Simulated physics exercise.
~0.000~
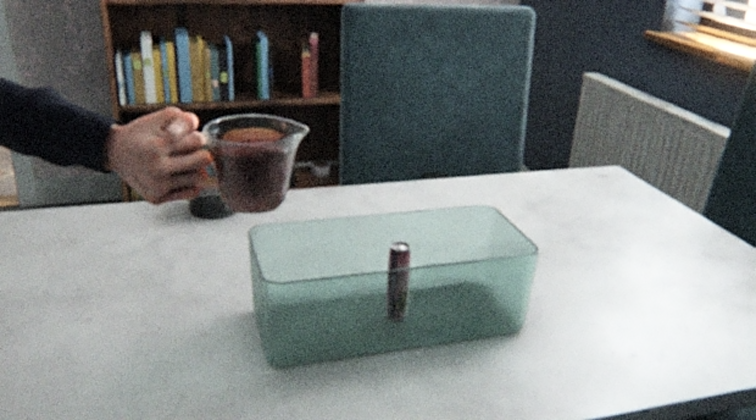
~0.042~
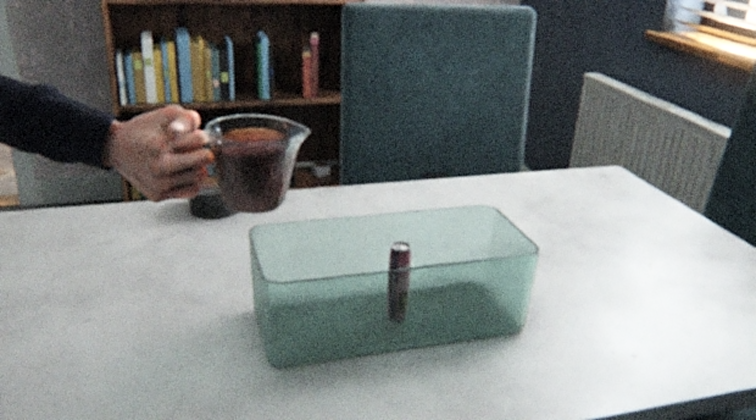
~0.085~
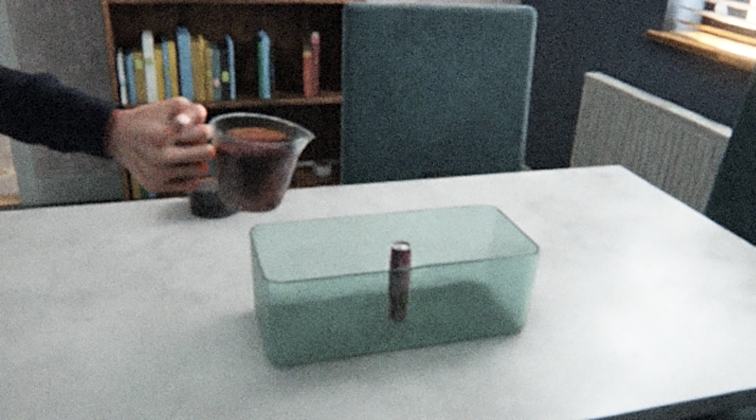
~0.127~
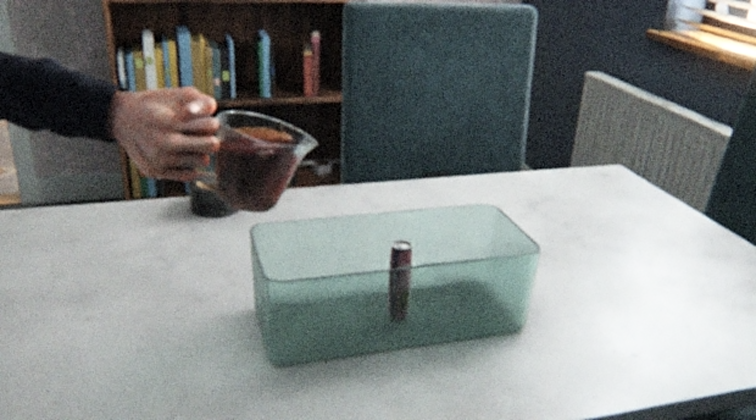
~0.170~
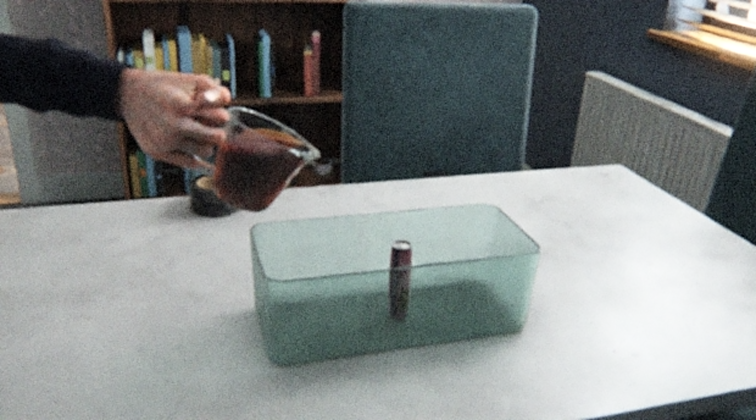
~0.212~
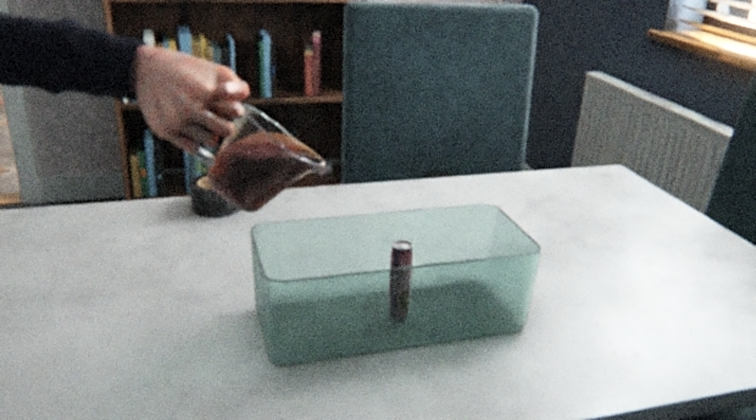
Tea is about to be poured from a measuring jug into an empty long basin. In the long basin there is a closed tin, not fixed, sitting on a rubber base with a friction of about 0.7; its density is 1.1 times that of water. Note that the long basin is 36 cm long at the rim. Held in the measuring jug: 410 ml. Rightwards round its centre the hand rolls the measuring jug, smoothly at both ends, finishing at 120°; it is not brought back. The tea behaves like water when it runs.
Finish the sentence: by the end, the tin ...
By the end, the tin is still upright.
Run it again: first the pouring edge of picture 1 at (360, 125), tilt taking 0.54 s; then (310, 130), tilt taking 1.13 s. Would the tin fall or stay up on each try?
Try 1: Tipped over; try 2: Still standing.
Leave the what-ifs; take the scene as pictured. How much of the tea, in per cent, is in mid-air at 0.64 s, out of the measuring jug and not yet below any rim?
I'd put it at about 2 per cent of the liquid.
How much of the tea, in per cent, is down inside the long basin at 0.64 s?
Close to 98 in a hundred.
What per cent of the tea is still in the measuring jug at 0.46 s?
20 %.
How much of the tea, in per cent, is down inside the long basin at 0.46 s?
Some 56 per cent.
After 0.46 s the tilt is 114° and 21 per cent is still to pour; the tin stands where it began.
After 0.64 s the tilt is 120° and 0 per cent is still to pour; the tin stands where it began.
After 0.83 s the tilt is 120° and 0 per cent is still to pour; the tin stands where it began.
After 1.04 s the tilt is 120° and 0 per cent is still to pour; the tin stands where it began.
In the end the tin stands where it began.
